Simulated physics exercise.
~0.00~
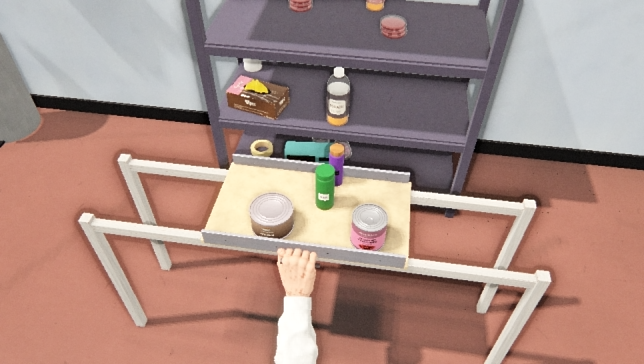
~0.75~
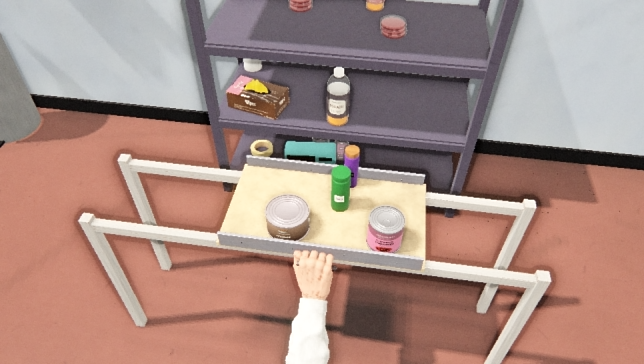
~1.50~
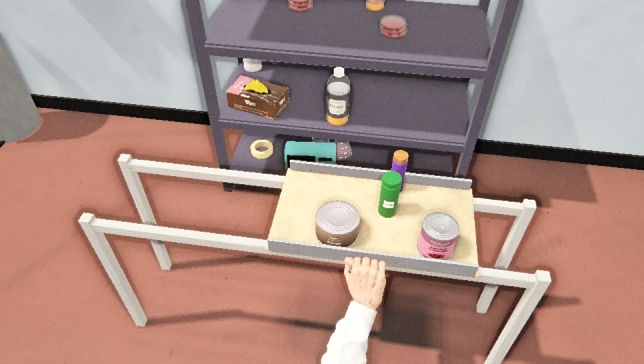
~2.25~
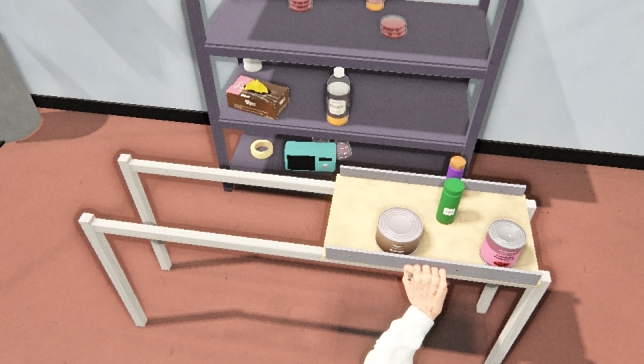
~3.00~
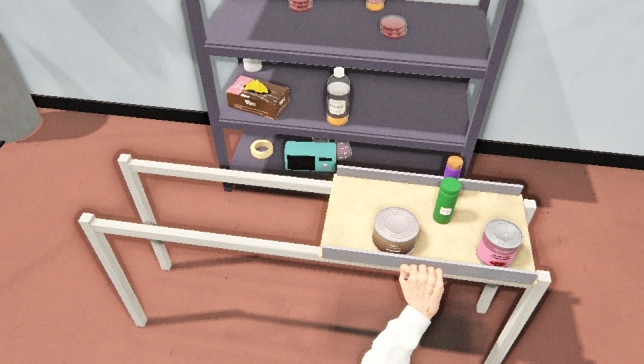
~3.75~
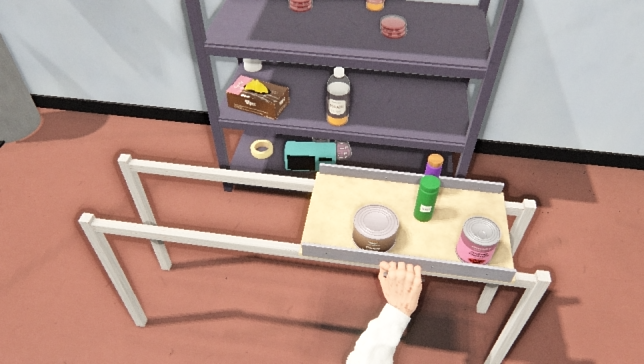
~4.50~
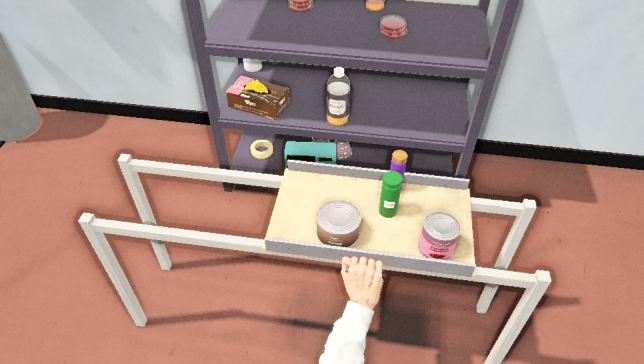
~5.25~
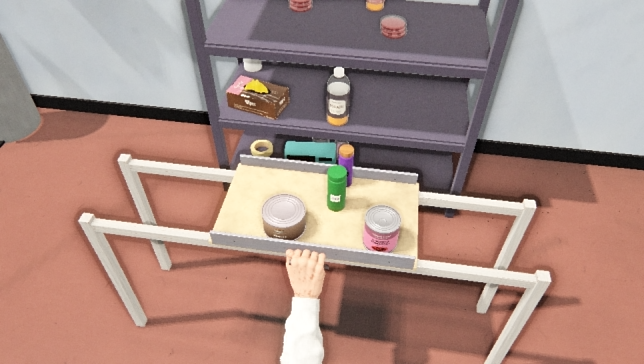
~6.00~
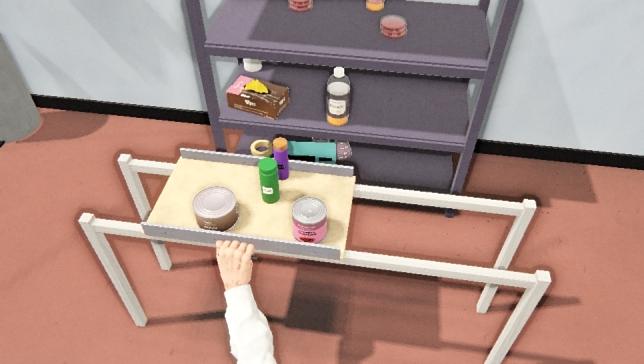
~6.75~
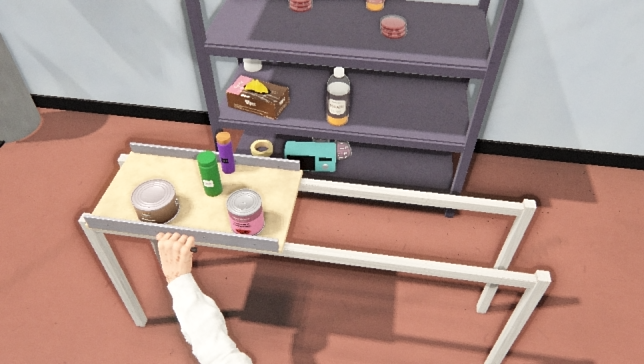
A shallow tray sits on two long white rails in front of a dark shelving unit, carrying a brown tub, a pink tin, a green shaker and a purple shaker. A hand at its near edge moves with it as it slides right, slowly at first and then further, until it reaches the right end of the rails. There it pauses, barely shifting. The tray then travels back left, passing the middle and continuing to the left end. The hand is still at its edge there, and all four items remain upright in their places on the tray.
